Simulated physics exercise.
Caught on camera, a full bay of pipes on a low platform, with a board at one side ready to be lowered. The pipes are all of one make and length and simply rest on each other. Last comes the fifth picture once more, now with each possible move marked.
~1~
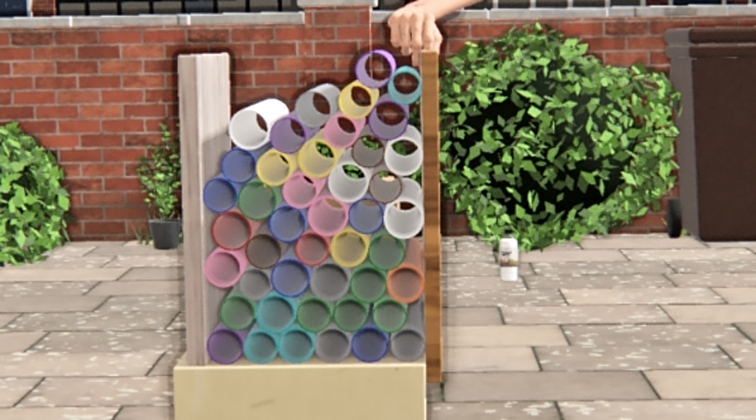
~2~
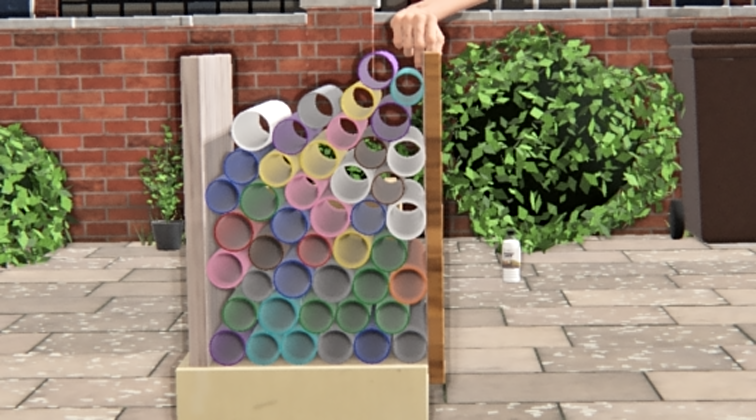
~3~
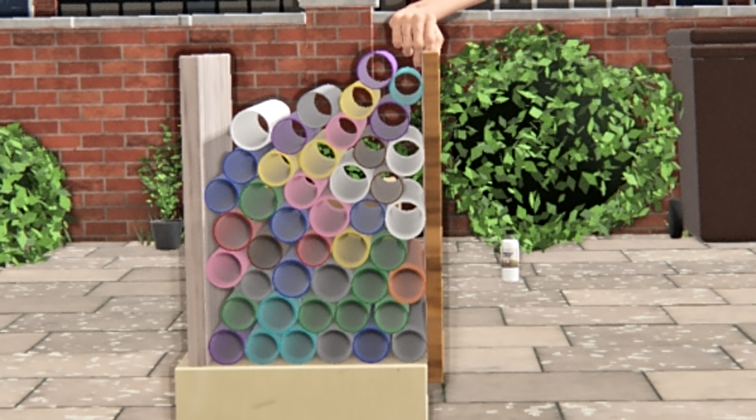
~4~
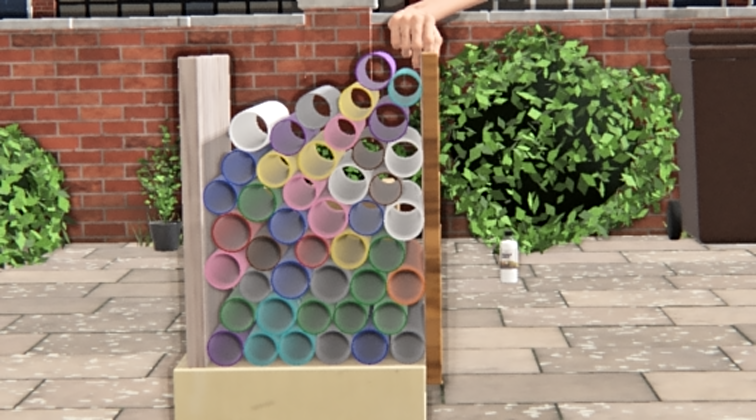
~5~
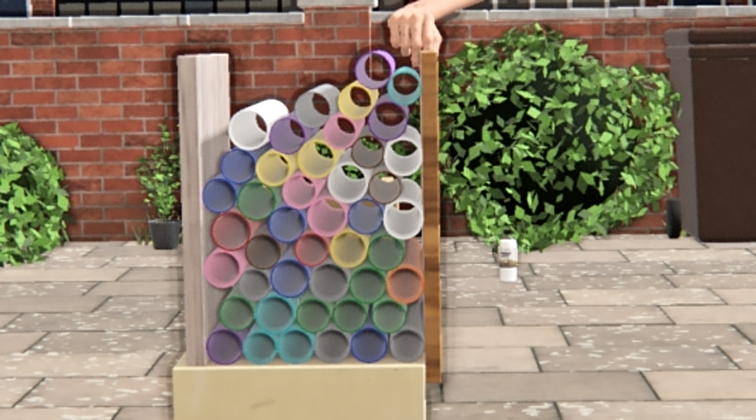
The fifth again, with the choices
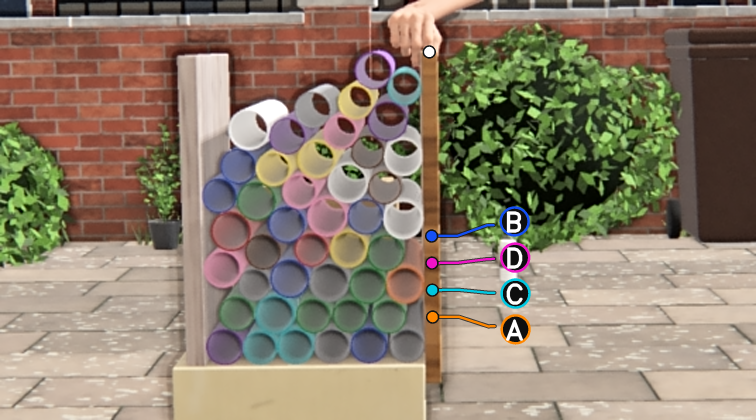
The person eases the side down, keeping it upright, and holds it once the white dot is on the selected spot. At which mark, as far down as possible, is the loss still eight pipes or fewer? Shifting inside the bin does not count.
At most to B.
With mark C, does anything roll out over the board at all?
Yes.
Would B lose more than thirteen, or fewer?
It loses fewer than thirteen.
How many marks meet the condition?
One of them.
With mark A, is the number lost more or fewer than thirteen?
More than thirteen.
On the marked copy, A at (433, 317); B at (432, 236); C at (433, 290); D at (432, 263); the white dot at (429, 52).
Following B. Soon after the start, top of the board (422, 138).
Later, top of the board (423, 233).
In the end, top of the board (423, 235), eight out over the board.
As for the rest, A more than eight out over the board; C more than eight out over the board; D more than eight out over the board.
